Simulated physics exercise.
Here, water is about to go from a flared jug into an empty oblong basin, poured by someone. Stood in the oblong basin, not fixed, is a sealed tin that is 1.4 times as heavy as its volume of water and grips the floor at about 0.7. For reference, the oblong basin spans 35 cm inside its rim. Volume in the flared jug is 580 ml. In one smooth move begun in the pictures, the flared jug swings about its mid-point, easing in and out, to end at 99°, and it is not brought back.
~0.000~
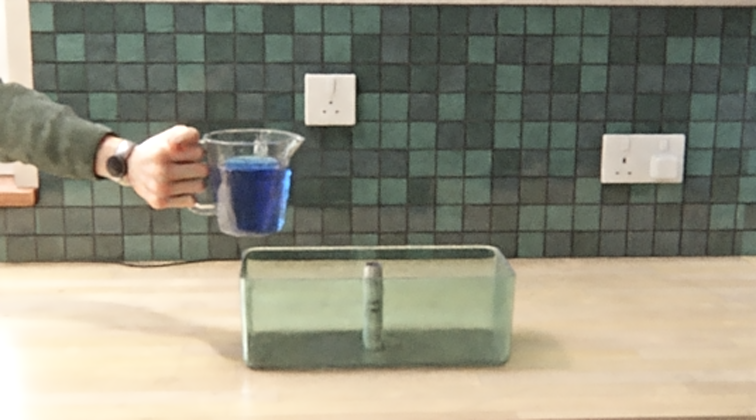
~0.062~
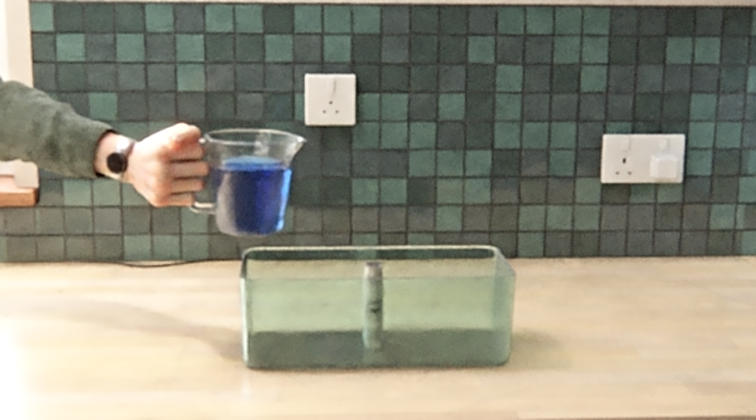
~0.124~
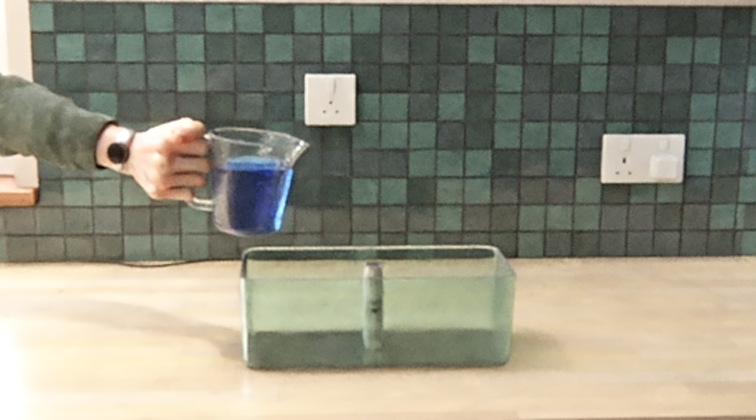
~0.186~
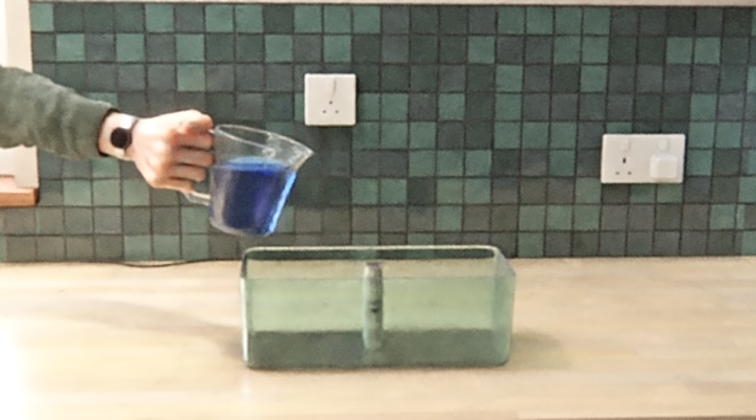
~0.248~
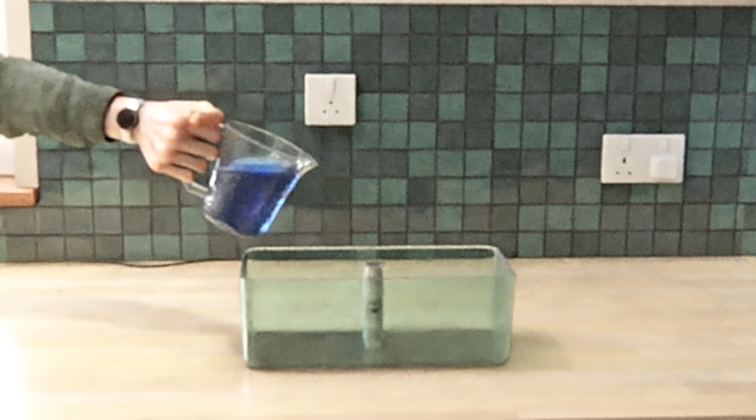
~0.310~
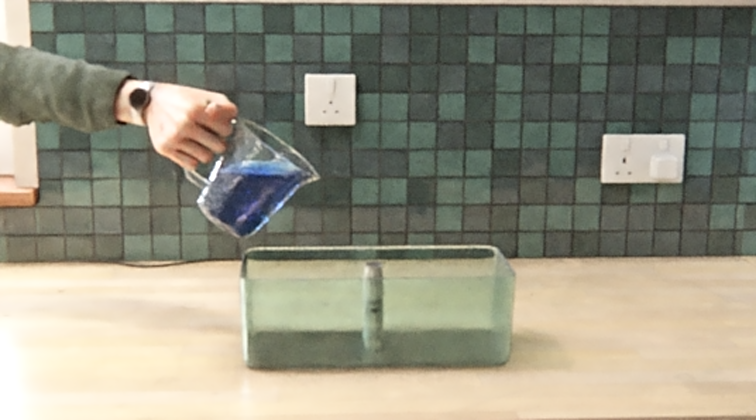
In this clip, a hand wearing a dark watch holds a glass jug of blue liquid above a clear oblong basin with an upright tin inside, then smoothly tilts the jug to the right, slowly at first and then faster.
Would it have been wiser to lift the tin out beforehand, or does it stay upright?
It stays upright.
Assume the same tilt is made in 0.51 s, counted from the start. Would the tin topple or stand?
Then it holds its balance.
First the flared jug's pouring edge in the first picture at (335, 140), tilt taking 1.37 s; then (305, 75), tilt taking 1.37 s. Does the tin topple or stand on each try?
Trial 1 - tin tips; trial 2 - tin tips.
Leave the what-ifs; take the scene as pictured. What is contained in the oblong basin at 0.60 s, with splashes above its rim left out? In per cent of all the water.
Roughly 18 percent.
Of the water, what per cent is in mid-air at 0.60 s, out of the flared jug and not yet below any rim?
Close to 20 in a hundred.
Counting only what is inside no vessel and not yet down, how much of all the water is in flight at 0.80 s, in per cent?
Near 10 per cent, I'd say.
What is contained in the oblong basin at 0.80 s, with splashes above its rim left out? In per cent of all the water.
Roughly 74 %.
By 0.60 s the tilt is 88° and 61 per cent is still to pour; the tin stands where it began.
By 0.80 s the tilt is 99° and 15 per cent is still to pour; the tin stands 1 cm from where it began.
By 1.02 s the tilt is 99° and 2 per cent is still to pour; the tin stands 1 cm from where it began.
By 1.26 s the tilt is 99° and 0 per cent is still to pour; the tin stands 1 cm from where it began.
At rest the tin stands 1 cm from where it began.
